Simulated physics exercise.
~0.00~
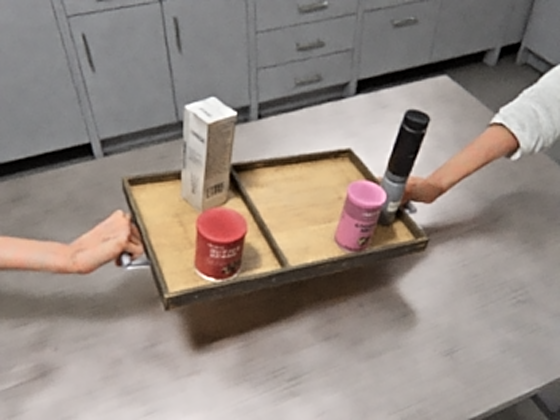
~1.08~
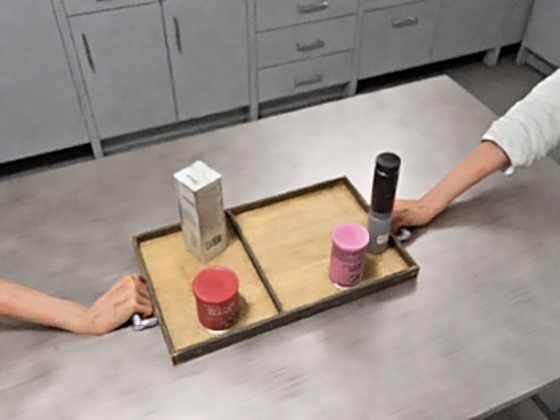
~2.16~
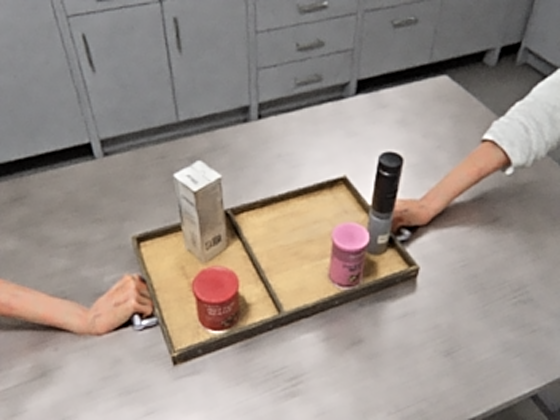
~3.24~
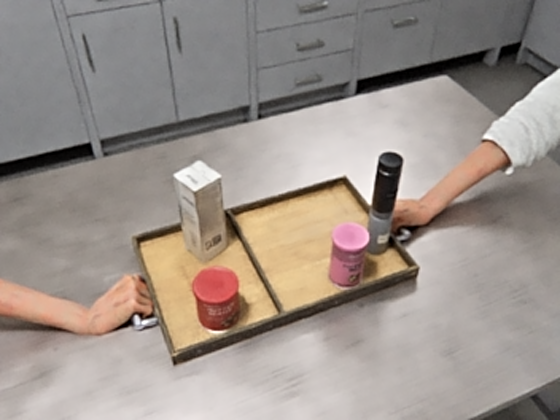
Two hands lowered a wooden tray onto a grey table, carrying a white carton, a red tin, a pink tin and dark and grey shakers close together. The tray settled flat, and everything on it stayed standing, with the hands still at its handles.
